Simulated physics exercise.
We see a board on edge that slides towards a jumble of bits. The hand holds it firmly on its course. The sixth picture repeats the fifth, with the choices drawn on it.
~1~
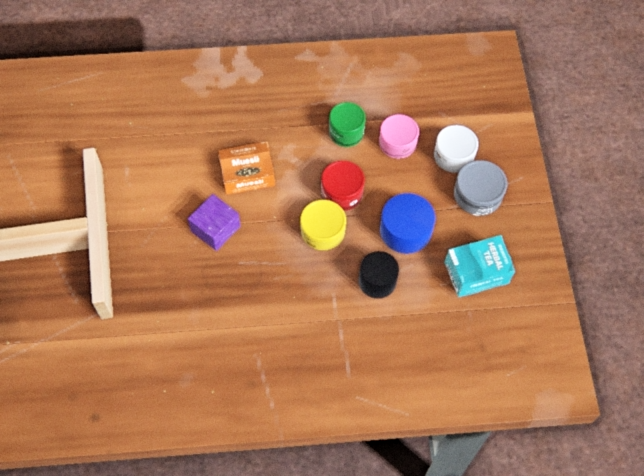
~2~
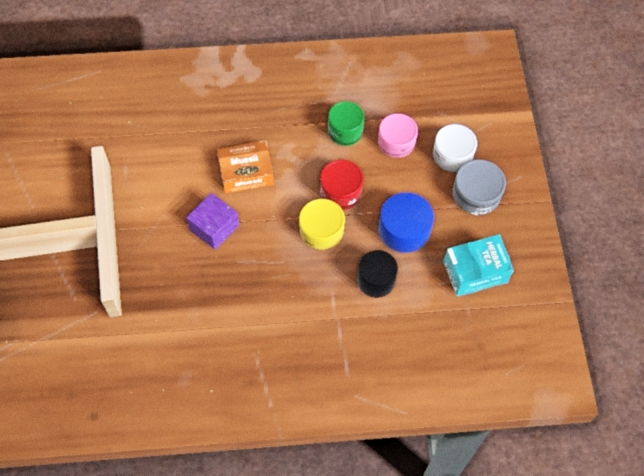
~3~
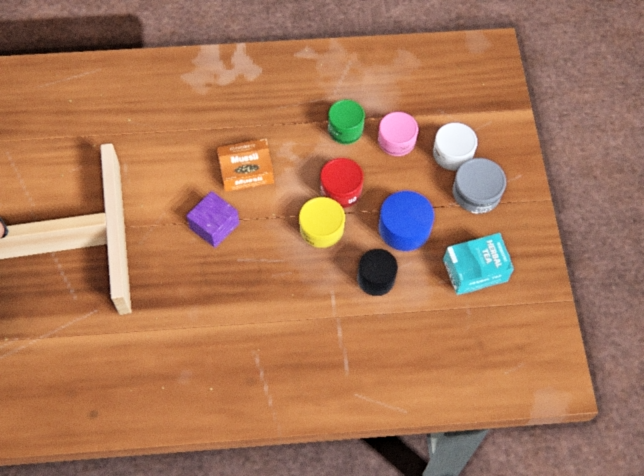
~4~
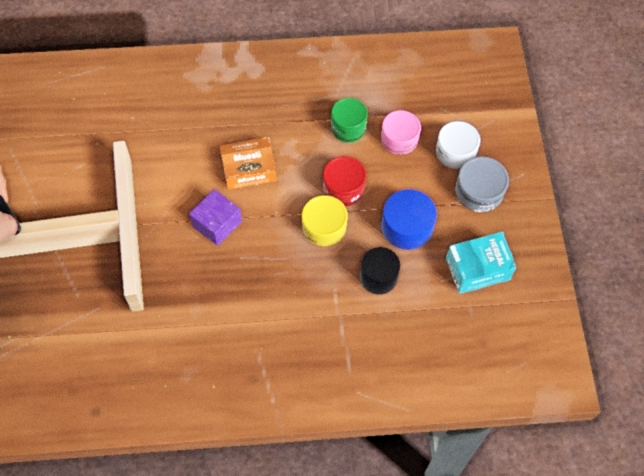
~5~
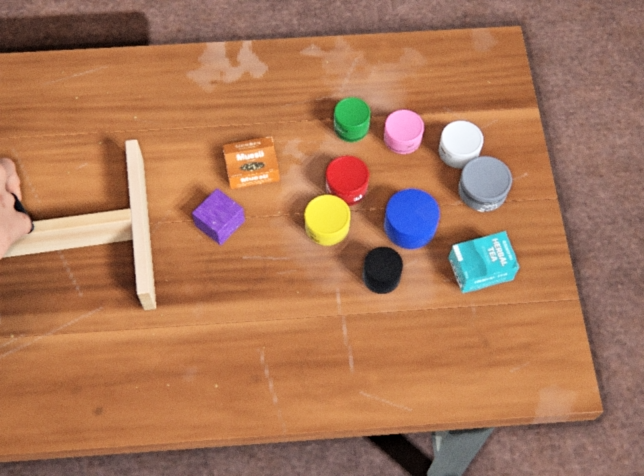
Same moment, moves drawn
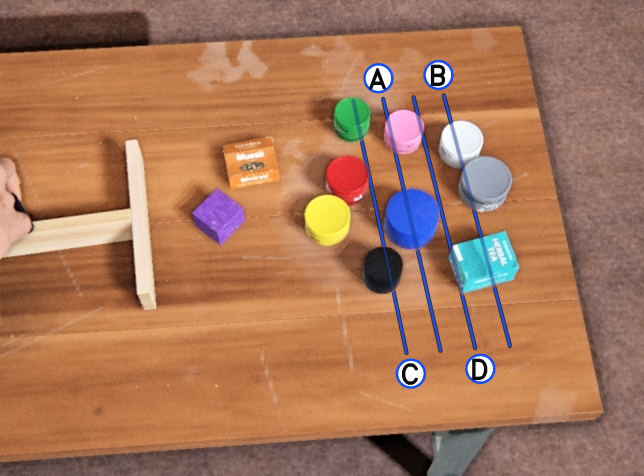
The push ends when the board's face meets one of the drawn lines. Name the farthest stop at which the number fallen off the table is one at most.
No second one falls up to B.
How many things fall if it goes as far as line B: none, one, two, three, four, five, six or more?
By then, one.
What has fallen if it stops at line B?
The grey jar.
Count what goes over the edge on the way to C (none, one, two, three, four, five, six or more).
In all, none.
On the copy, A at (410, 216); B at (475, 212); C at (378, 218); D at (442, 214).
On B. First, board (261, 206); orange packet (285, 161); purple block (291, 207).
Then, board (381, 198); grey jar (489, 181); white tub (466, 146).
Finally, board (476, 193); grey jar over the edge; blue tin (552, 220); one fallen.
By contrast, A is within the limit but short; C is within the limit but short; D is within the limit but short.
